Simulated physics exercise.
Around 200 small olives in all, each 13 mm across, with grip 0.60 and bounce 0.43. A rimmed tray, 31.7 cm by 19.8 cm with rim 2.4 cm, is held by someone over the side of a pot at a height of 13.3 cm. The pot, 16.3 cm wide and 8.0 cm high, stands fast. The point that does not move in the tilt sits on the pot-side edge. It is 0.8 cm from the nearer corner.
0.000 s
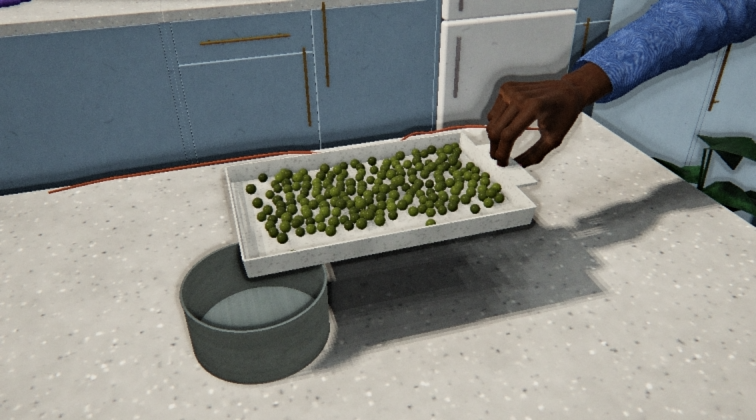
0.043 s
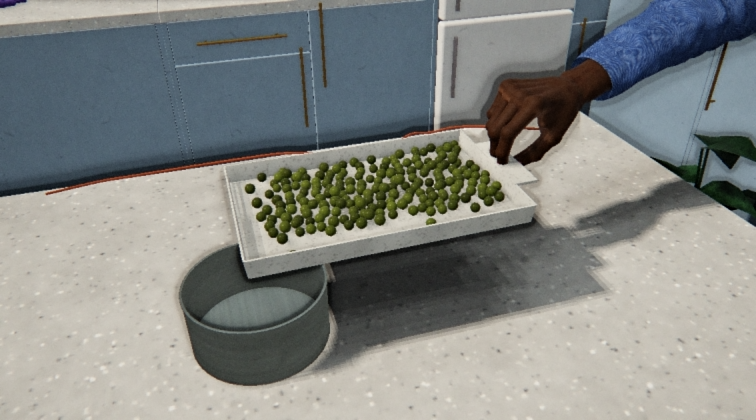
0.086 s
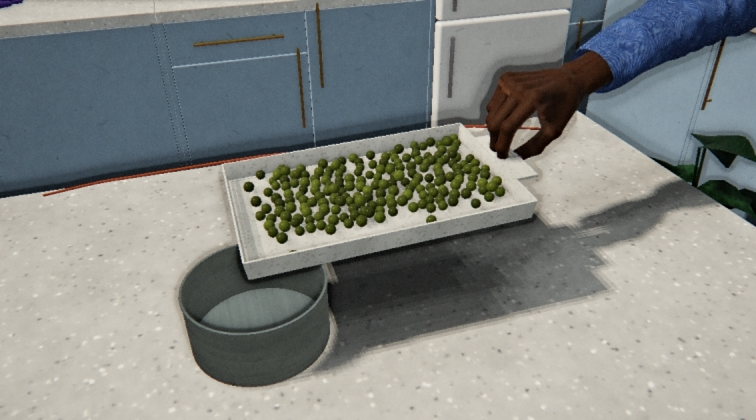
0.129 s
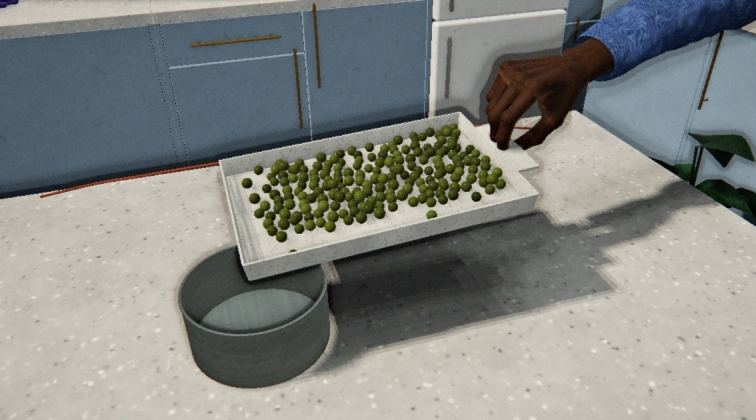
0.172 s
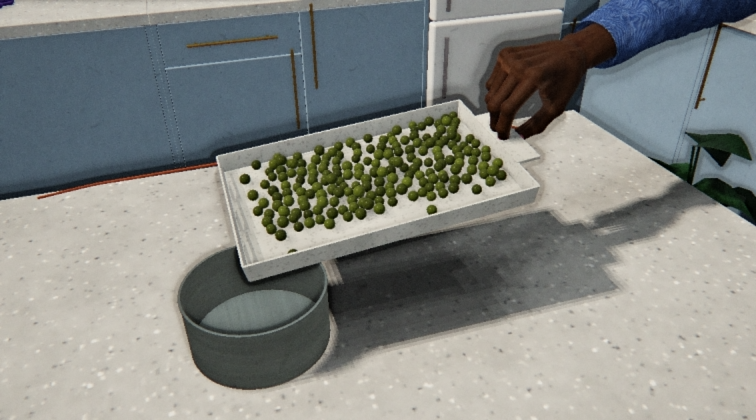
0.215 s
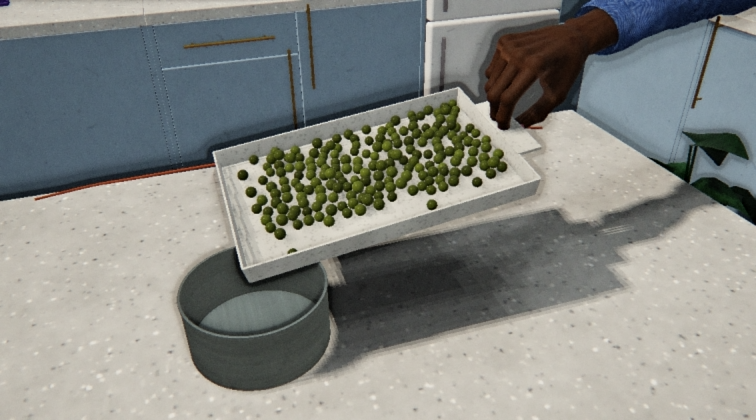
On a speckled kitchen counter, a hand held a shallow white tray of small green olives above the rim of a round pot, then gradually raised its right end while the olives barely shifted.
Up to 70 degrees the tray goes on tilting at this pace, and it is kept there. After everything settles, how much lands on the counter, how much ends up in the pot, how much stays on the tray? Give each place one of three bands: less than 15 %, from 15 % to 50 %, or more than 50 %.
As I see it, counter: A minor fraction. Pot: A minor fraction. Tray: The main fraction.
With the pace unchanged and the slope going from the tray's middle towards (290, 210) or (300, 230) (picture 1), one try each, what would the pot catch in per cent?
That would be close to 0 per cent and then close to 5 per cent.
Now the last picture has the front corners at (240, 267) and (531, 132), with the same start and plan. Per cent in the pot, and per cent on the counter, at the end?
Pot: 10, counter: 55.
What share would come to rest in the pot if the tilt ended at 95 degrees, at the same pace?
Then about 0 per cent.
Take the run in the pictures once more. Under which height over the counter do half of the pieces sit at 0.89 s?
About 24 centimetres.
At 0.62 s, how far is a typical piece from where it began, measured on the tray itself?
Displacement on the tray: Roughly 7 cm.
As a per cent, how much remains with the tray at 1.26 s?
Roughly 95 percent of the load, I'd say.
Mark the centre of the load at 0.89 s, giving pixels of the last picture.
At that moment the load's centre is around (314, 173).
After 0.62 s, tilt 39 degrees; the tray holds 100 %, the pot 0 %.
Then, at 0.89 s, tilt 58 degrees; the tray holds 100 %, the pot 0 %.
After 1.26 s, tilt 70 degrees; the tray holds 95 %, the pot 0 %.
At rest (2.1 s), counter 10 %, pot 0 %, tray 90 %.
